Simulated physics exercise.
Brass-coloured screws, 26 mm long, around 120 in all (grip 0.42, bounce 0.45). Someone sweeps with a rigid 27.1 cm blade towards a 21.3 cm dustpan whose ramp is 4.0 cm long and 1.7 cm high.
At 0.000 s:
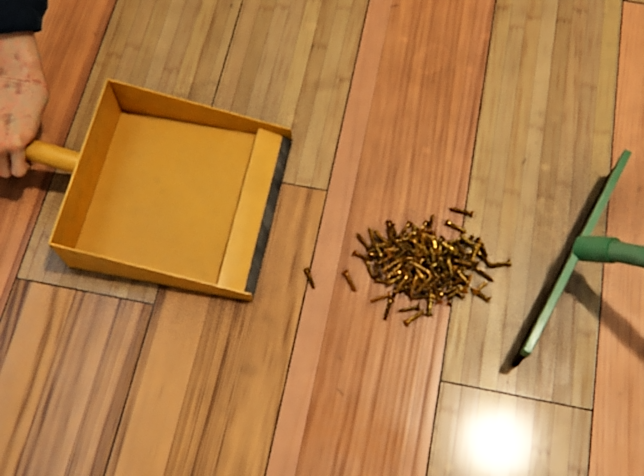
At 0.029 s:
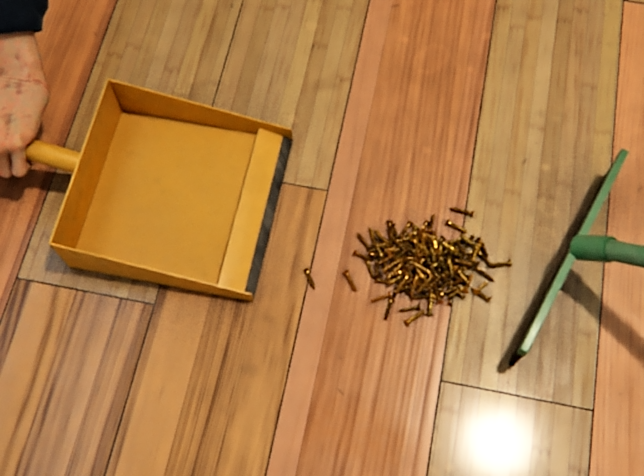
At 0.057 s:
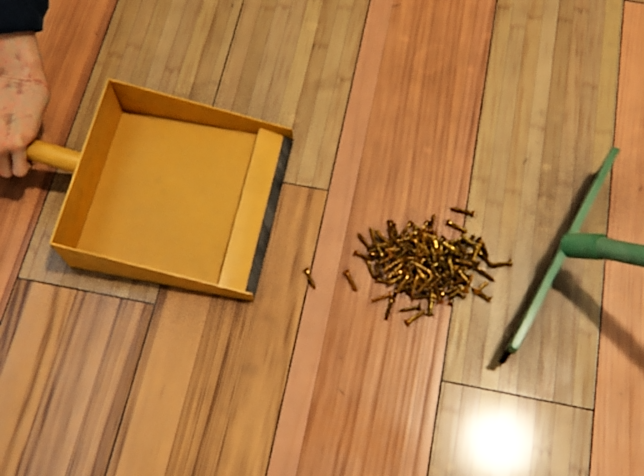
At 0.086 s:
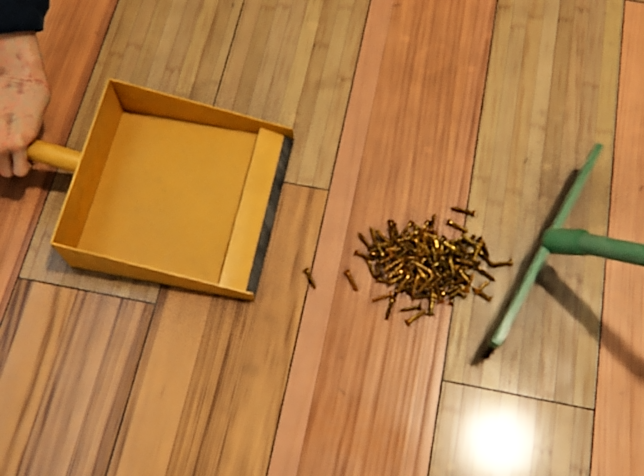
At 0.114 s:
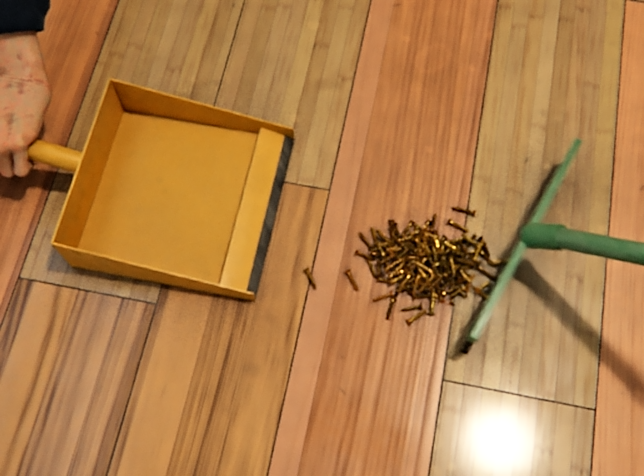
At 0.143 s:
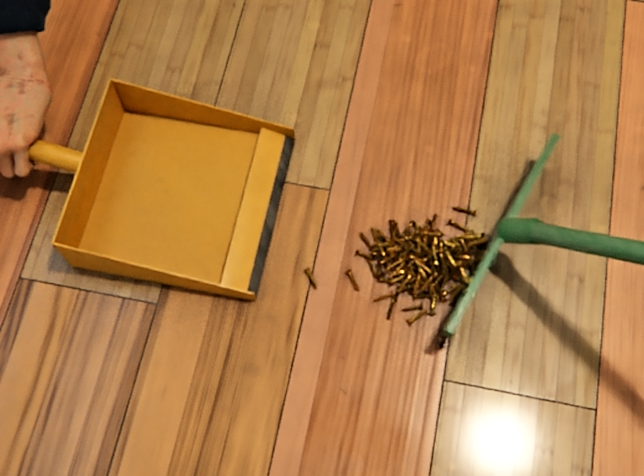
On a wooden plank floor, a hand at the left holds a yellow dustpan still, facing a small heap of brass-coloured screws. At the right, a green blade on a handle starts apart from the heap, slides left across the boards, and presses into its right edge, nudging the nearest screws.
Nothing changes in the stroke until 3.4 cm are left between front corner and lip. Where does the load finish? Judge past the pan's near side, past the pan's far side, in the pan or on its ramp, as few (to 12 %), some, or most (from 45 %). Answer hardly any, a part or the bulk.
Past the pan's near side: Hardly any; past the pan's far side: Hardly any; in the pan or on its ramp: A part.
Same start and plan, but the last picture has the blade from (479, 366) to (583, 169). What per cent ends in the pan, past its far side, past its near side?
Pan 0, far 0, near 5.
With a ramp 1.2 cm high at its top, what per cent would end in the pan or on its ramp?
Then about 30 per cent.
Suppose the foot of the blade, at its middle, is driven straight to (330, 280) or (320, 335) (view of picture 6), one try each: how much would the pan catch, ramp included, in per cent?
About 5 and 0 per cent.
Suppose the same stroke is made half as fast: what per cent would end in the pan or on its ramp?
It would be near 0 per cent.
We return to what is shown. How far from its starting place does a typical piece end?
Roughly 18 cm.
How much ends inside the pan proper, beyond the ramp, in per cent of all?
Some 0 per cent.
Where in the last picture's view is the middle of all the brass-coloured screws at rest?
Around (287, 206).
After 0.25 s, middle of the blade 16 cm from the lip; 0 % over the lip, far side 0 %, near side 0 %.
After 0.33 s, middle of the blade 9 cm from the lip; 0 % over the lip, far side 0 %, near side 0 %.
After 0.54 s, middle of the blade 8 cm from the lip; 25 % over the lip, far side 5 %, near side 0 %.
By 1.2 s all is still; near side 0 %, far side 5 %, pan 25 %, in front of the lip or behind the blade 70 %.
